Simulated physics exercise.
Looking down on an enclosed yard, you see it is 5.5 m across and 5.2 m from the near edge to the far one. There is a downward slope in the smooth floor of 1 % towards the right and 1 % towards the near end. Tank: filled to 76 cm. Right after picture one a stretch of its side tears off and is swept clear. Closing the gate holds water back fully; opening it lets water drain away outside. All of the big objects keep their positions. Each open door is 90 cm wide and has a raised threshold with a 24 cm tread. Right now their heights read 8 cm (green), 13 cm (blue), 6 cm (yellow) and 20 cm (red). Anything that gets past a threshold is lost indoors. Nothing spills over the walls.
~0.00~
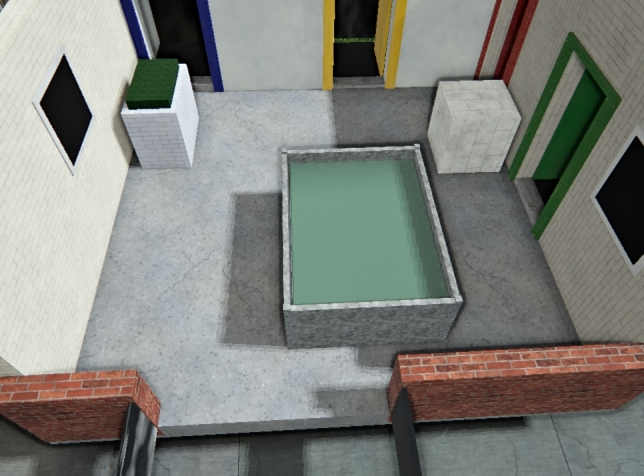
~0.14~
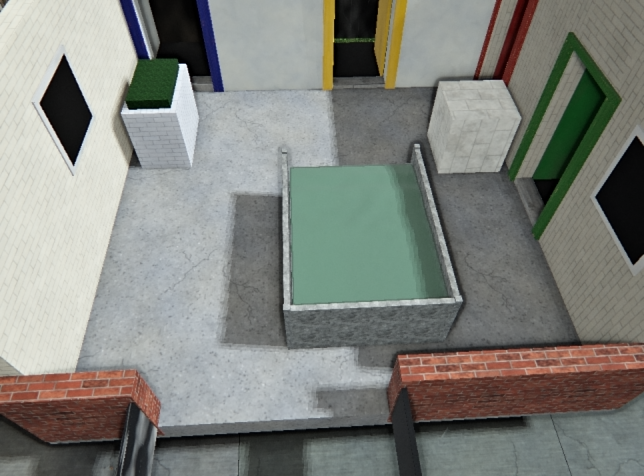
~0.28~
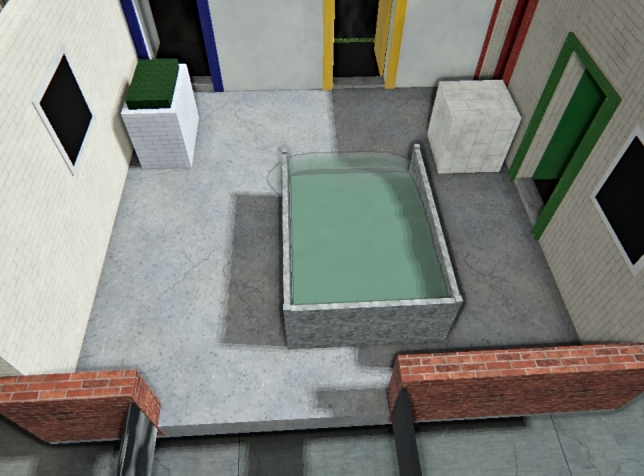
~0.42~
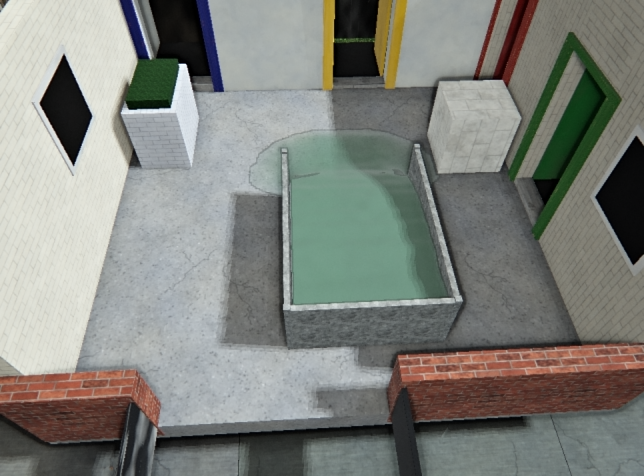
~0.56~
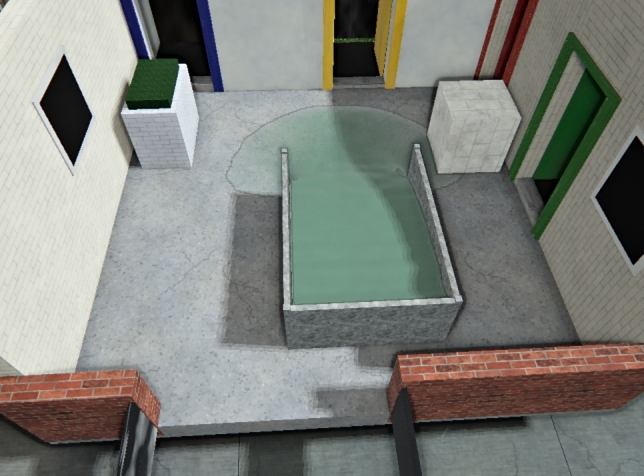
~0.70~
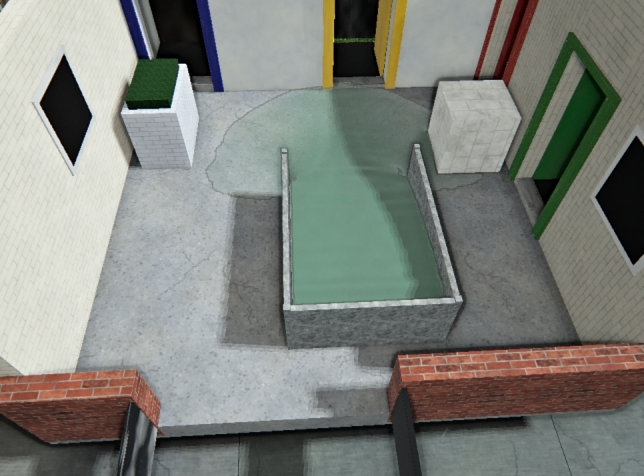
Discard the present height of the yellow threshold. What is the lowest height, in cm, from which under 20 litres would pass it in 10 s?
34 cm.
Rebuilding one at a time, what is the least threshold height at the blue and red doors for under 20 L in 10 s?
You'd want some 22 cm at blue and some 26 cm at red.
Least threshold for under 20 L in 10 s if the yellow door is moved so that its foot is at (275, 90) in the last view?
Close to 26 cm at the least.
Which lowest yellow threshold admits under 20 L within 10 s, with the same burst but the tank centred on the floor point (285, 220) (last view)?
In this case, 25 cm or so.
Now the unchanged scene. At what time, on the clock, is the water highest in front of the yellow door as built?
Approximately 2.0 s.
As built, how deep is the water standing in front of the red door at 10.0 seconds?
Depth: Near 8.5 cm.
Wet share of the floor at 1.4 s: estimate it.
Some 35 in a hundred.
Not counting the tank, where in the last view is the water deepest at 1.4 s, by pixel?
About (323, 94).
After 1.4 s water covers 35 % of the floor, deepest (38 cm) near (323, 94); 21 cm at the yellow door, 111 litres in over its 6 cm threshold.
After 3.0 s water covers 50 % of the floor, deepest (33 cm) near (159, 97); 23 cm at the yellow door, 412 litres in over its 6 cm threshold.
After 10.0 s water covers 95 % of the floor, deepest (10 cm) near (589, 379); 4 cm at the yellow door, 565 litres in over its 6 cm threshold.
At the yellow door as built, the water arrived by 0.7 s and peaked near 33 cm at 2.0 s.
Run again over the same 10 s with other heights there, 51 litres in over 29.5 cm, 3 litres over 39.5 cm. The limit of 20 litres is kept from about 34 cm up.
